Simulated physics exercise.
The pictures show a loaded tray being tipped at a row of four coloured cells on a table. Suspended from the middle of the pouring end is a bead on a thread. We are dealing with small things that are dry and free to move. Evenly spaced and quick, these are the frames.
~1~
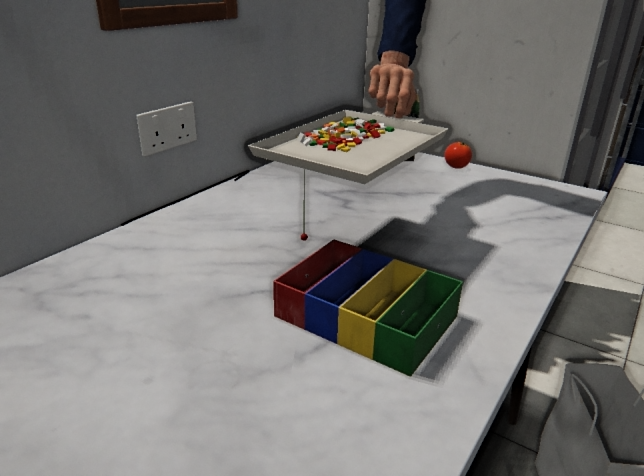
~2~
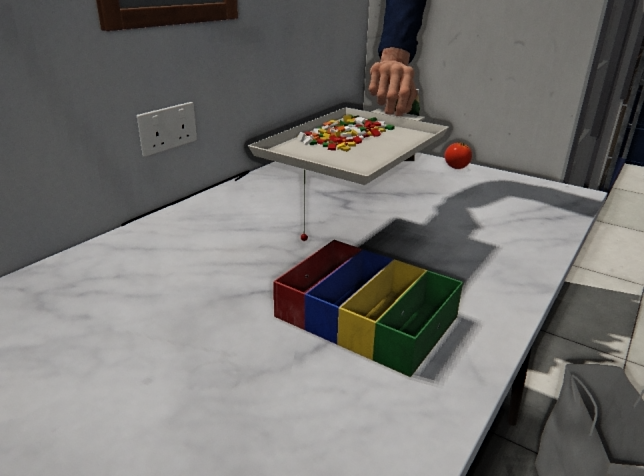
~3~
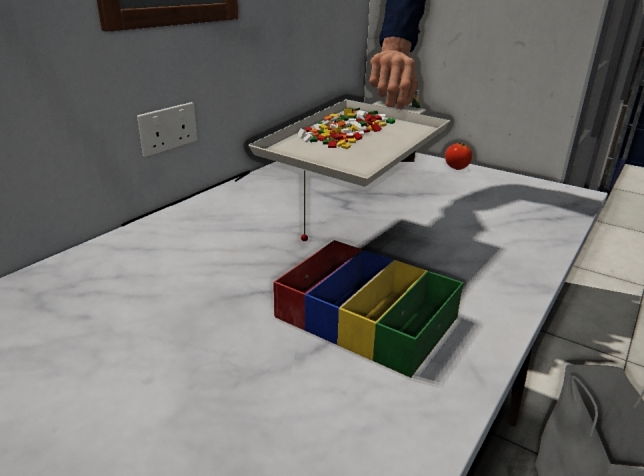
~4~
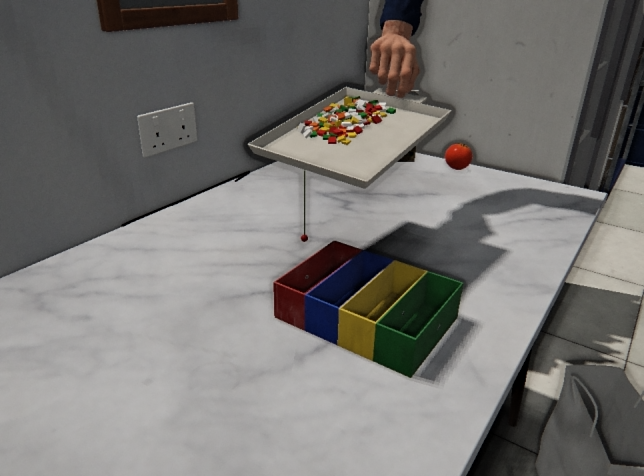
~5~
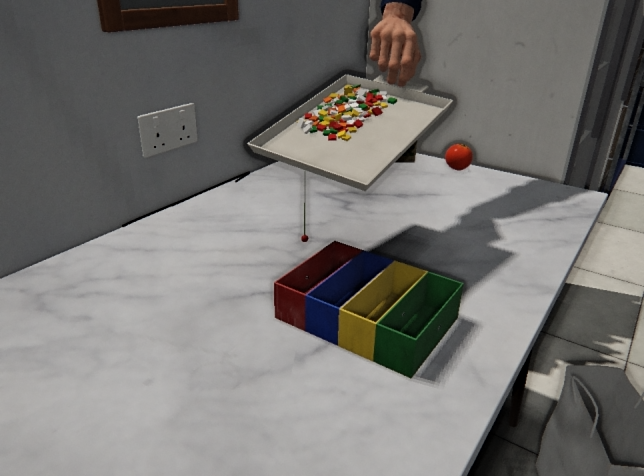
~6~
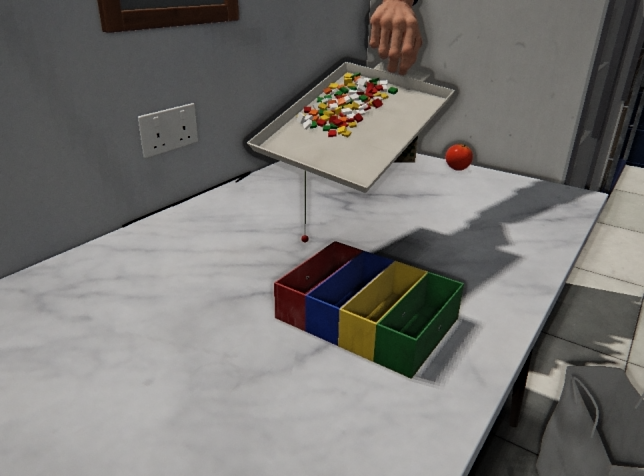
The clip opens on a nearly level tray of small multicoloured pieces above a marble-patterned table, with a bead hanging by red, blue, yellow and green cells. A hand raises the tray's far side, gradually steepening its slope toward the near right corner, while the pieces stay clustered high up.
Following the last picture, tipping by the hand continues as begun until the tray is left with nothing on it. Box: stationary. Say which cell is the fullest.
The blue cell is the fullest.
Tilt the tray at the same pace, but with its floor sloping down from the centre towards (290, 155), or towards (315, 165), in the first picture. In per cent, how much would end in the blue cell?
Near 0 % and 10 %.
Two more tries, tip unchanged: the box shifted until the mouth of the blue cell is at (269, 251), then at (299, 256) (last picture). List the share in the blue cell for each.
I'd say about 0 percent, followed by about 10 percent.
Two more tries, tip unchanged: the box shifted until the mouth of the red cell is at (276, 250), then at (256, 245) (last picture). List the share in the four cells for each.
Near 90 and 80 percent respectively.
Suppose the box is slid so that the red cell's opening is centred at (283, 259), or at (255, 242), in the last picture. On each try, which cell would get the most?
The cell in yellow first, the green one second.
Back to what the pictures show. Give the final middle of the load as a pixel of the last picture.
Around (336, 310), give or take.
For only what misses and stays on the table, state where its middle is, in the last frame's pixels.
Approximate centre, last frame: (264, 303).
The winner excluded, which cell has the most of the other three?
Second position is held by that red cell.
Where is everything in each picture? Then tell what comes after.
Corners of the pouring end at (254, 145) and (365, 173), level; middle of the load at (345, 131), mosaic tiles; bead on its thread at (304, 237); red cell at (289, 302); blue cell at (322, 315); yellow cell at (356, 330); green cell at (394, 345), in the first frame.
Corners of the pouring end at (254, 145) and (365, 174), level; middle of the load at (345, 129), in the second frame.
Corners of the pouring end at (254, 145) and (366, 176), tipped barely, lowest at the right corner; middle of the load at (346, 124), in the third frame.
Corners of the pouring end at (253, 144) and (365, 178), tipped a little, lowest at the right corner; middle of the load at (346, 116), in the fourth frame.
Corners of the pouring end at (253, 143) and (365, 181), tipped a little, lowest at the right corner; middle of the load at (346, 108), in the fifth frame.
Corners of the pouring end at (253, 142) and (365, 184), tipped clearly, lowest at the right corner; middle of the load at (346, 100); red cell at (290, 303); blue cell at (322, 317); yellow cell at (357, 331); green cell at (395, 347), in the sixth frame.
Soon, tray tipped steeply; about two thirds on the tray; about a third falling or outside the box.
A while on, tray tipped past a quarter turn; about half in the blue cell; about a quarter in the red cell; a small part in the yellow cell; about a quarter falling or outside the box.
Towards the end, tray tipped past a quarter turn; about half in the blue cell; about a quarter in the red cell; a small part in the yellow cell; a small part falling or outside the box.
Finally, tray tipped past a quarter turn; about half in the blue cell; about a quarter in the red cell; a small part in the yellow cell; none in the green cell; a small part outside the box.
